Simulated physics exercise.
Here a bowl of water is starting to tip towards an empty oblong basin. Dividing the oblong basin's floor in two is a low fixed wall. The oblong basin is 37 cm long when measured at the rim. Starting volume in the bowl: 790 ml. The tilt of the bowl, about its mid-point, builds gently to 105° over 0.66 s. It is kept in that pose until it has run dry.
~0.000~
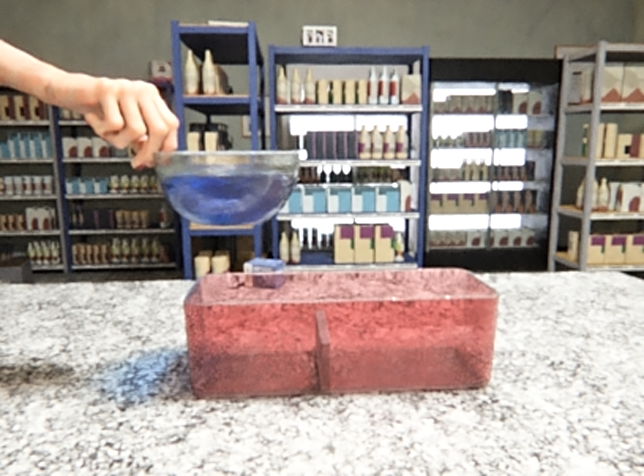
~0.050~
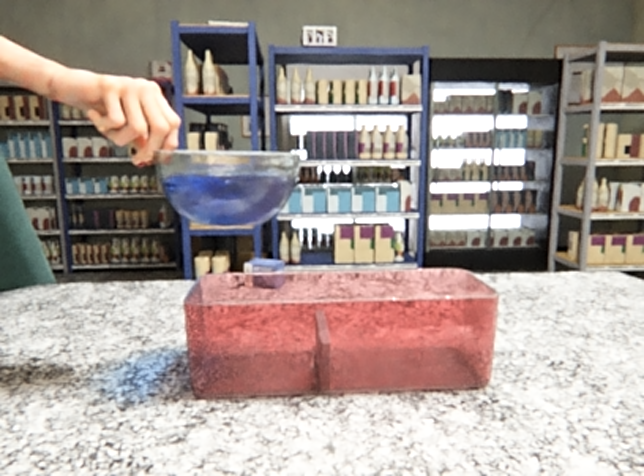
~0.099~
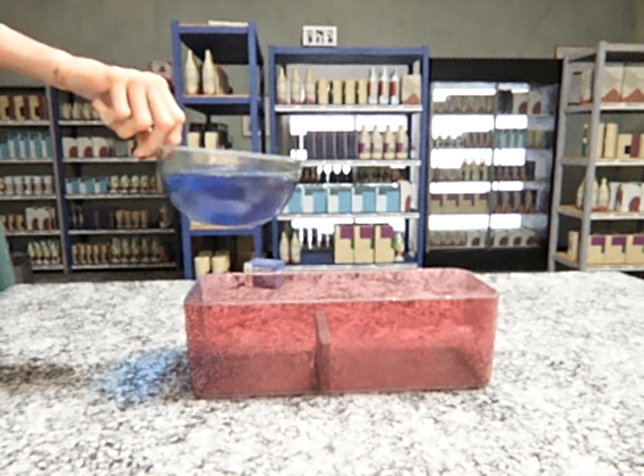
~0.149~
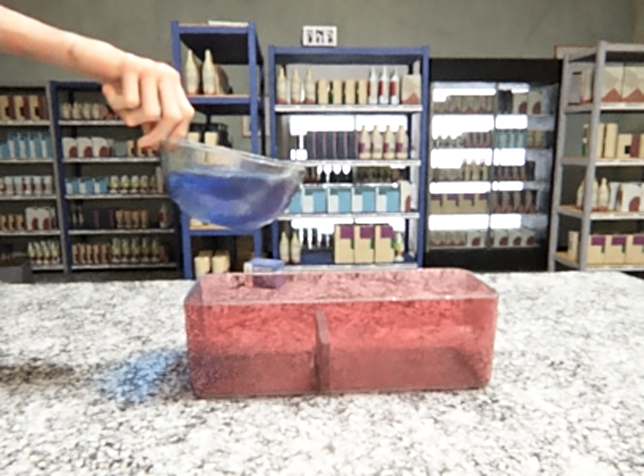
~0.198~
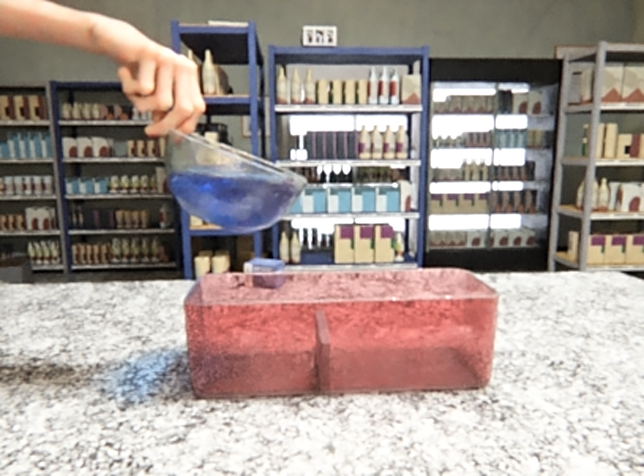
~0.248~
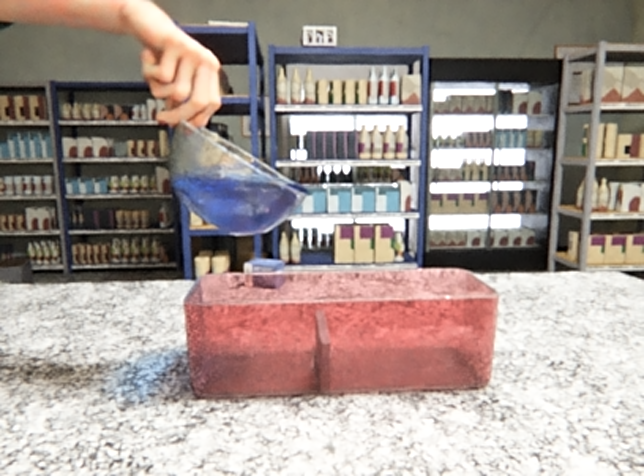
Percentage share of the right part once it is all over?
58 per cent.
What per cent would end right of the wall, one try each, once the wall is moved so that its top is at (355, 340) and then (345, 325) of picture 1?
30 per cent first, 25 per cent second.
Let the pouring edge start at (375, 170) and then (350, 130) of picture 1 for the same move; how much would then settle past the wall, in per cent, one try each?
It comes to 90 per cent, and then 90 per cent.
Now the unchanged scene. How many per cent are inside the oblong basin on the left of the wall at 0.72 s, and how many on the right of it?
I'd say some 36 in a hundred on the left and 56 on the right.
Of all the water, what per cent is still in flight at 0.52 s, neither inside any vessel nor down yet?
Some 36 % is the figure.
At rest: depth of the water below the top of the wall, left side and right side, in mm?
Some 44 mm on the left and 40 mm on the right.
By 0.52 s the tilt is 94° and 19 per cent is still to pour, 4 is left of the wall and 42 right of it.
By 0.72 s the tilt is 105° and 1 per cent is still to pour, 36 is left of the wall and 56 right of it.
By 0.93 s the tilt is 105° and 0 per cent is still to pour, 38 is left of the wall and 58 right of it.
By 1.16 s the tilt is 105° and 0 per cent is still to pour, 39 is left of the wall and 58 right of it.
At rest 39 per cent lies left of the wall, 58 right of it and 3 outside.
